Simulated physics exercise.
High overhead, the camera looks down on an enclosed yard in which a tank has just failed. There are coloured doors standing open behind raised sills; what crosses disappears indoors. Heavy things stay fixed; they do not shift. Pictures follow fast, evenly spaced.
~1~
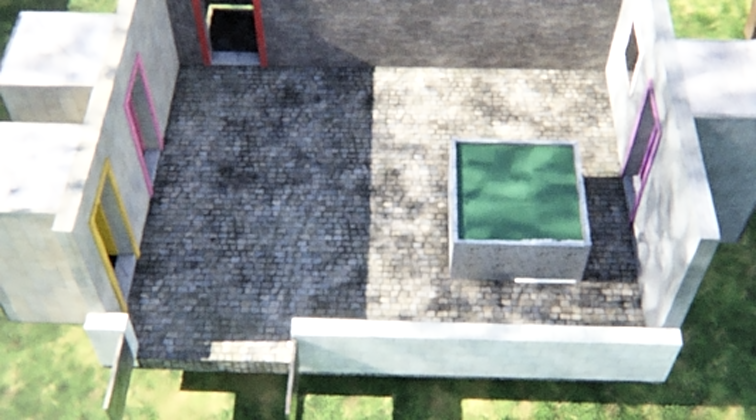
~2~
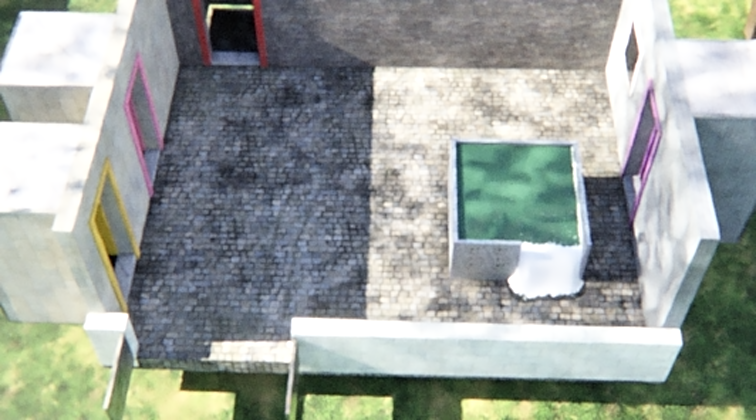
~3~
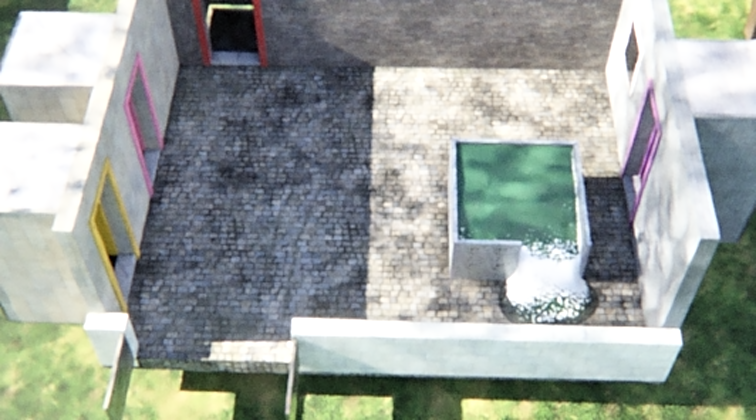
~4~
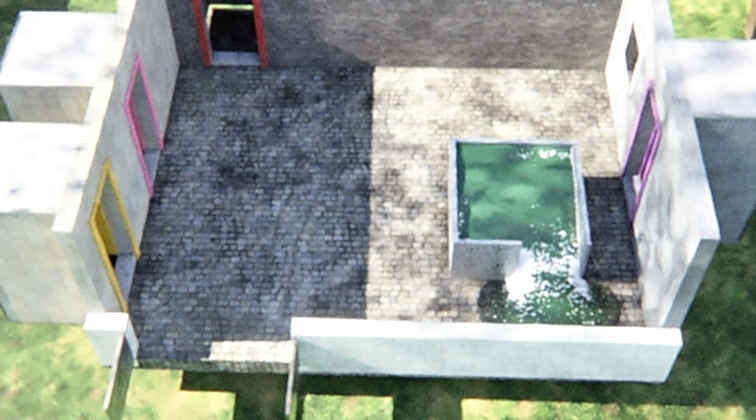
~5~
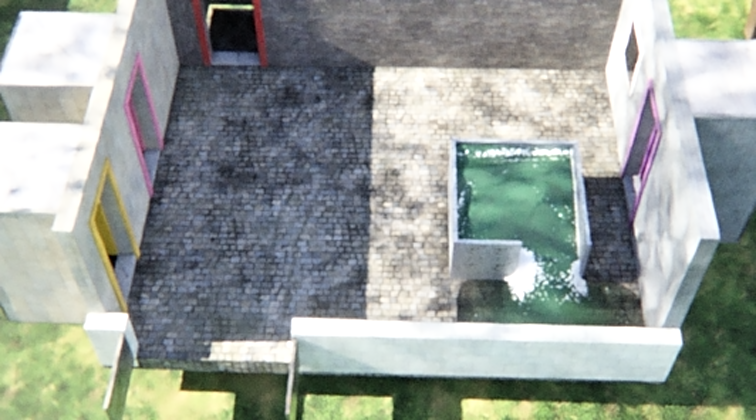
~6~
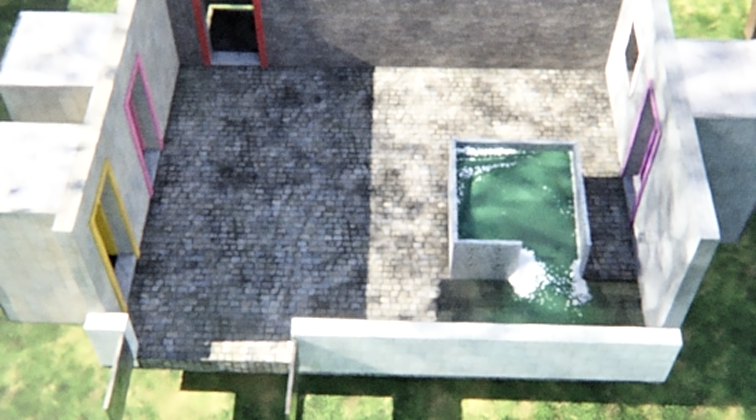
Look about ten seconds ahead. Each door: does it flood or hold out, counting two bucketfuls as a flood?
The pink door gets more than two buckets inside. The purple door gets two buckets or less inside. The red door gets two buckets or less inside. The yellow door gets two buckets or less inside.
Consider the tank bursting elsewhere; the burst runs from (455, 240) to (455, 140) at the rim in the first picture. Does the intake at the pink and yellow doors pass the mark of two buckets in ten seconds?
Note - pink door: Past the mark, yellow door: Past the mark.
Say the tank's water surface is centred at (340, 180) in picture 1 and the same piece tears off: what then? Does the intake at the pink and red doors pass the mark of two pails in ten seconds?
For the pink door the answer is no, short of it, for the red door it is no, short of it.
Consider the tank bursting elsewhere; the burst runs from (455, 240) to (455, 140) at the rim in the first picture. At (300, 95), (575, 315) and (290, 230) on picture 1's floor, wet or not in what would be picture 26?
Spot one ends up deluged, spot two untouched by the spill, spot three deluged.
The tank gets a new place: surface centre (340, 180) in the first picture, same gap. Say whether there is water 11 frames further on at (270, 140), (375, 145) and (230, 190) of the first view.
Spot one is not touched, spot two is not touched, spot three is not touched.
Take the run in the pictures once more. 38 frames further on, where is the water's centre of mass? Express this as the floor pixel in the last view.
I'd mark it close to (433, 215).
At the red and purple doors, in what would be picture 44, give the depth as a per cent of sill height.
Readings, in sequence: 40 percent and 60 percent.
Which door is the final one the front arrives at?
The red door.
A moment on, water covers 10 % of the floor; the pink door not reached, the purple door not reached, the red door not reached, the yellow door not reached.
Next, water covers 30 % of the floor; the pink door not reached, the purple door wet at the sill, nothing in, the red door not reached, the yellow door not reached.
Then, water covers 60 % of the floor; the pink door not reached, the purple door wet at the sill, nothing in, the red door not reached, the yellow door wet at the sill, nothing in.
Later, water covers 90 % of the floor; the pink door over two buckets in, the purple door wet at the sill, nothing in, the red door wet at the sill, nothing in, the yellow door wet at the sill, nothing in.
In the end, water covers 95 % of the floor; the pink door far over two buckets in, the purple door wet at the sill, nothing in, the red door under two buckets in, the yellow door wet at the sill, nothing in.
